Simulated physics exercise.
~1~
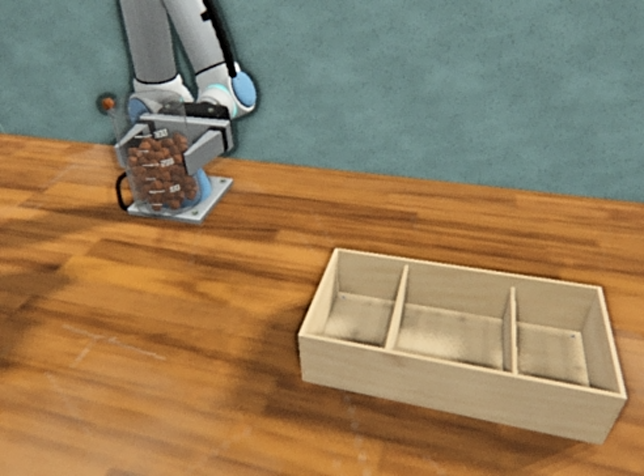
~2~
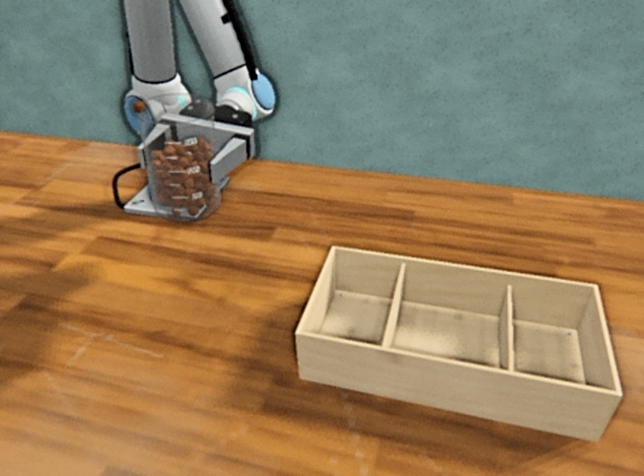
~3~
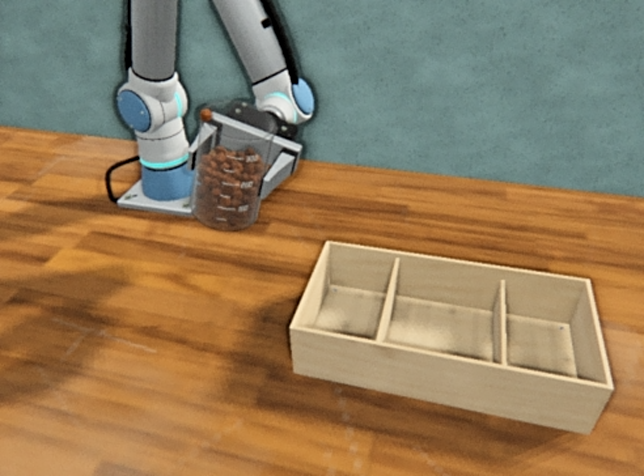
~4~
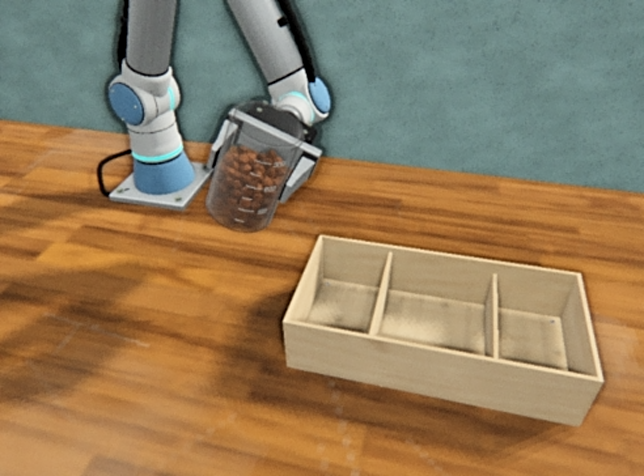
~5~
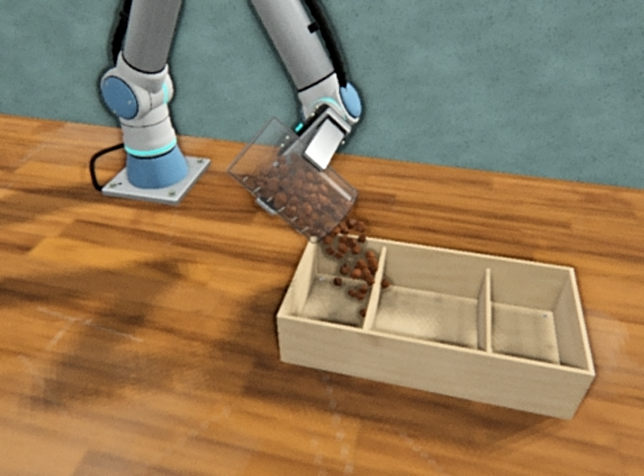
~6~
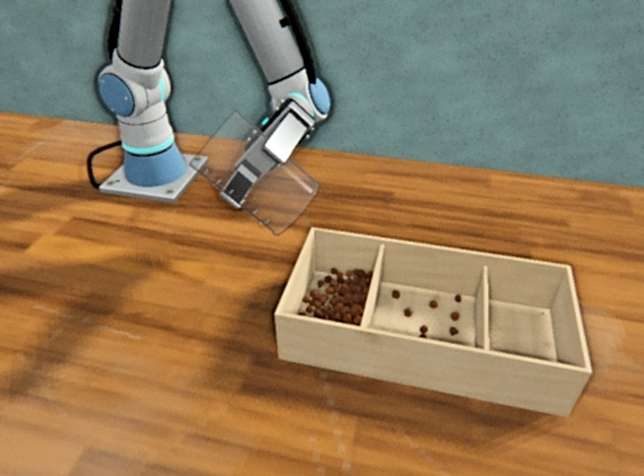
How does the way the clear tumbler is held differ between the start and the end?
At the start the robot arm holds the tumbler upright, and at the end it holds it upside down, tipped over at a slant.
On a wooden table, a robot arm pours brown pellets mostly into a box's left compartment.
